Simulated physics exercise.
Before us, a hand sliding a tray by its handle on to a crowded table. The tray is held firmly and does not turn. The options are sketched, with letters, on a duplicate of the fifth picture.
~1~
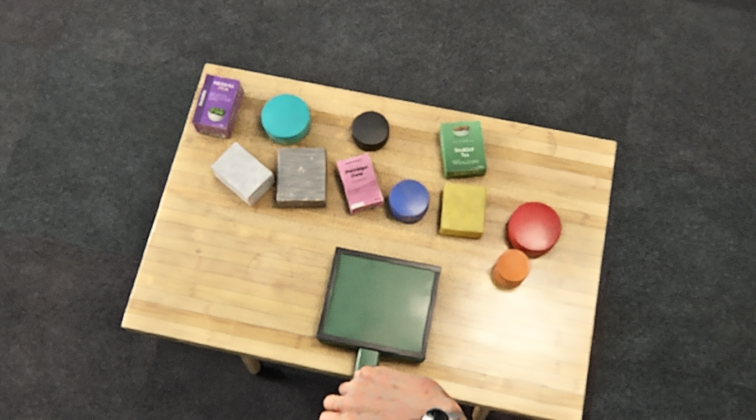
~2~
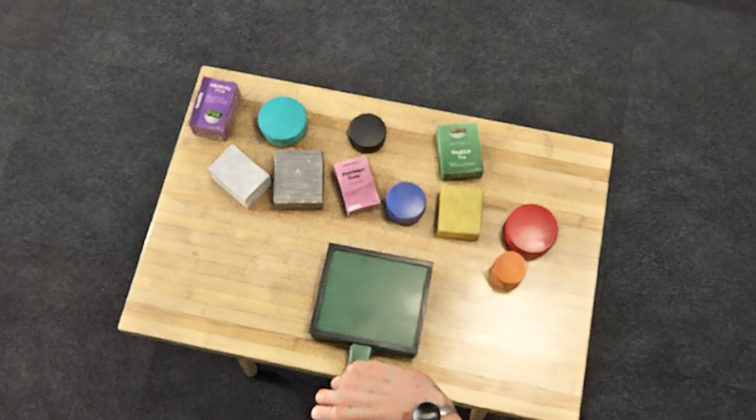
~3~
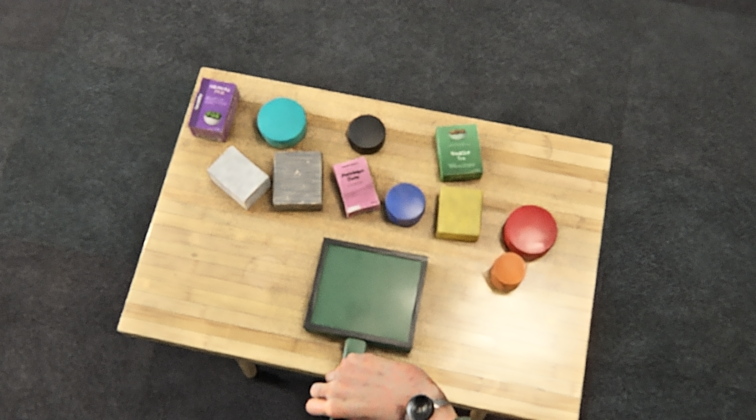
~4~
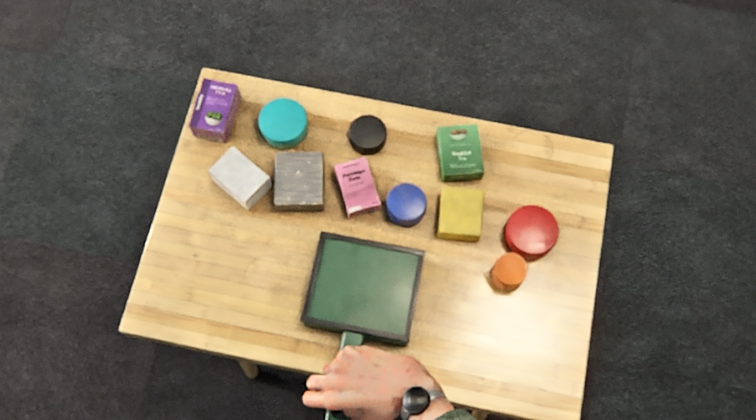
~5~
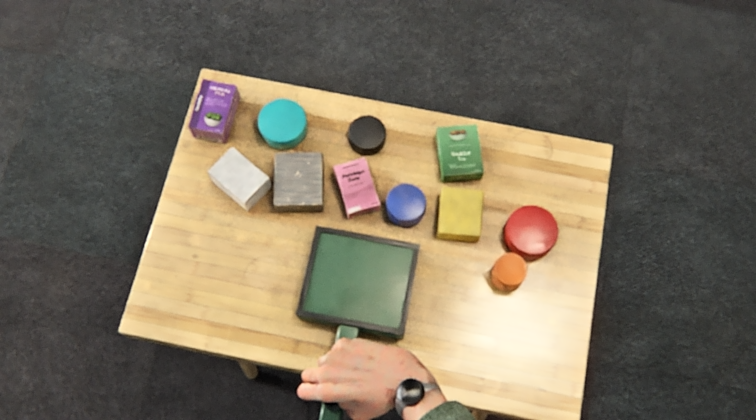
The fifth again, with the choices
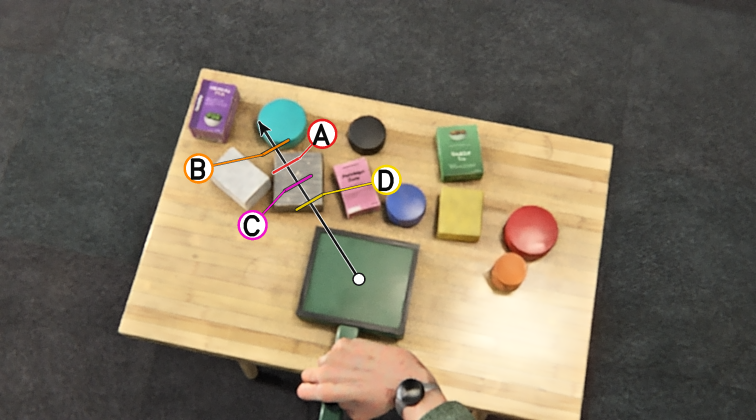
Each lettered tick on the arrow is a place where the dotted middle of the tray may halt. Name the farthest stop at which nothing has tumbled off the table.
Up to mark D.
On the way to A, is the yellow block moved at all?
By then, no.
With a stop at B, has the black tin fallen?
Yes.
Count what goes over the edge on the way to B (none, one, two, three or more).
By then, two.
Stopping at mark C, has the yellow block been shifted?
By then, no.
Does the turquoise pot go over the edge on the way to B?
Yes.
On the marked copy, A at (287, 165); B at (275, 148); C at (298, 183); D at (310, 202); the arrow from (359, 279) to (260, 122); the white dot at (359, 279).
Following D. Soon after the start, tray (340, 252); pink packet (357, 182); grey block (297, 174).
Later, tray (322, 224); turquoise pot (282, 101); black tin (368, 123).
In the end, tray (311, 206); turquoise pot (285, 85); black tin (368, 108); nothing has fallen.
As for the rest, A drops the turquoise pot and black tin; B drops the turquoise pot and black tin; C drops the turquoise pot and black tin.
